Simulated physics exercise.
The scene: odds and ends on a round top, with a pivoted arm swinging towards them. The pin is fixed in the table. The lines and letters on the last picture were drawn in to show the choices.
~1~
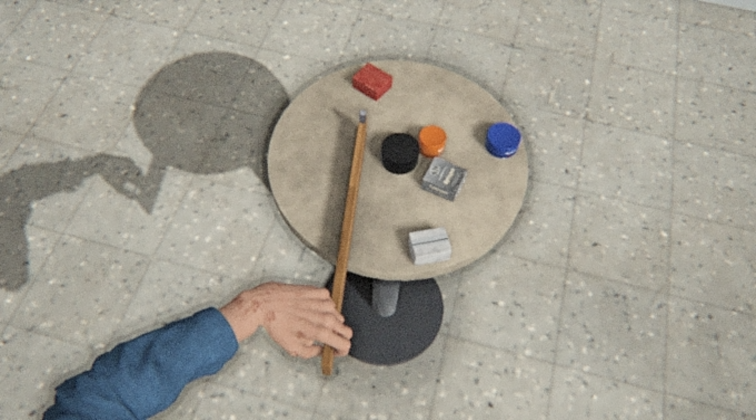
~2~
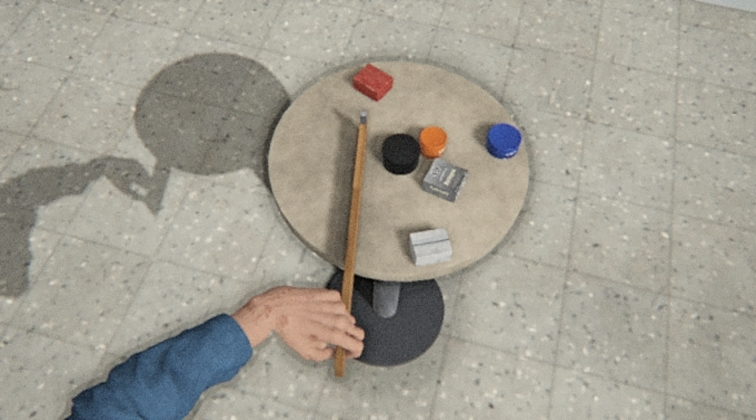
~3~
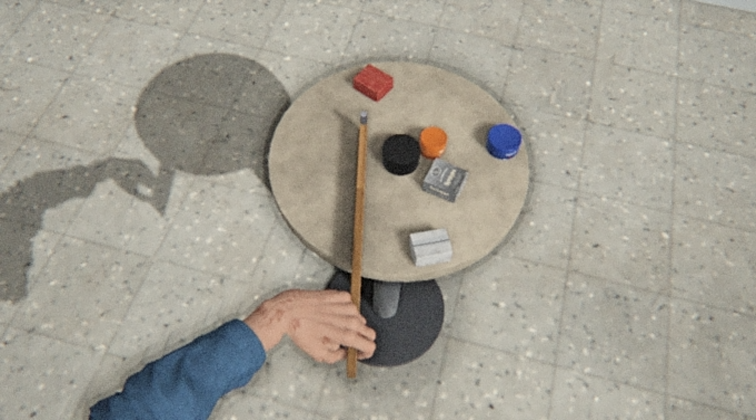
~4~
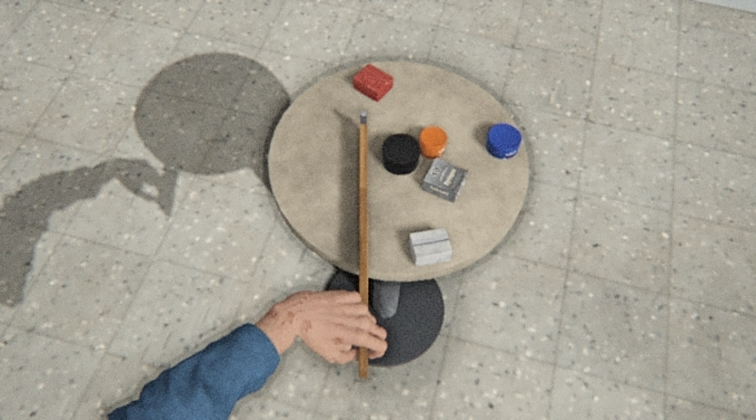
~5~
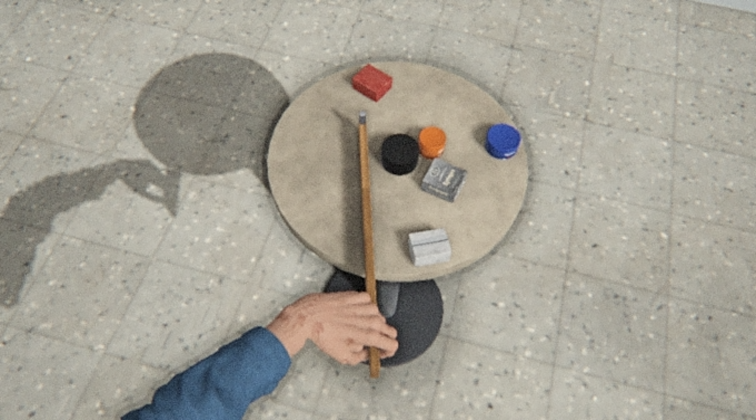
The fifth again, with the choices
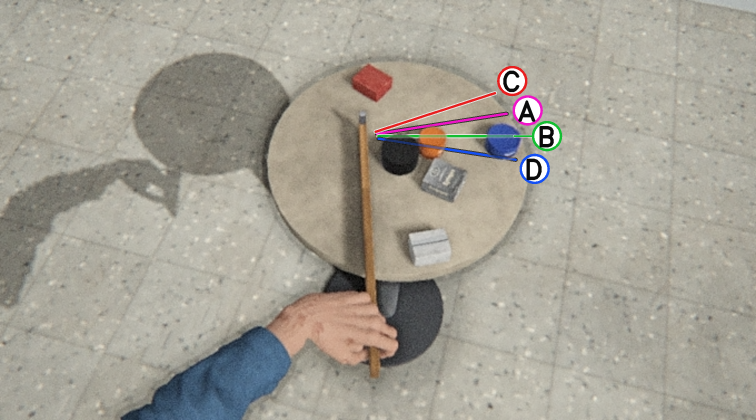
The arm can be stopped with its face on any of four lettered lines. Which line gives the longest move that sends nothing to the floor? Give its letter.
Nothing falls up to D.
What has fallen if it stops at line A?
The blue tub goes over.
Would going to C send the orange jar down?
By then, no.
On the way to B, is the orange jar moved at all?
By then, yes.
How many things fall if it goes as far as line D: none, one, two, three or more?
The count is none.
On the marked copy, A at (443, 124); B at (446, 136); C at (437, 112); D at (447, 149).
With D. Early on, arm (409, 185); white box (459, 230); black pot (404, 153).
Further on, arm (439, 159); white box (498, 181); grey box (459, 164).
At the end, arm (448, 135); blue tub (508, 115); white box (503, 139); nothing has fallen.
As for the rest, A drops the blue tub; B drops the blue tub; C drops the blue tub.
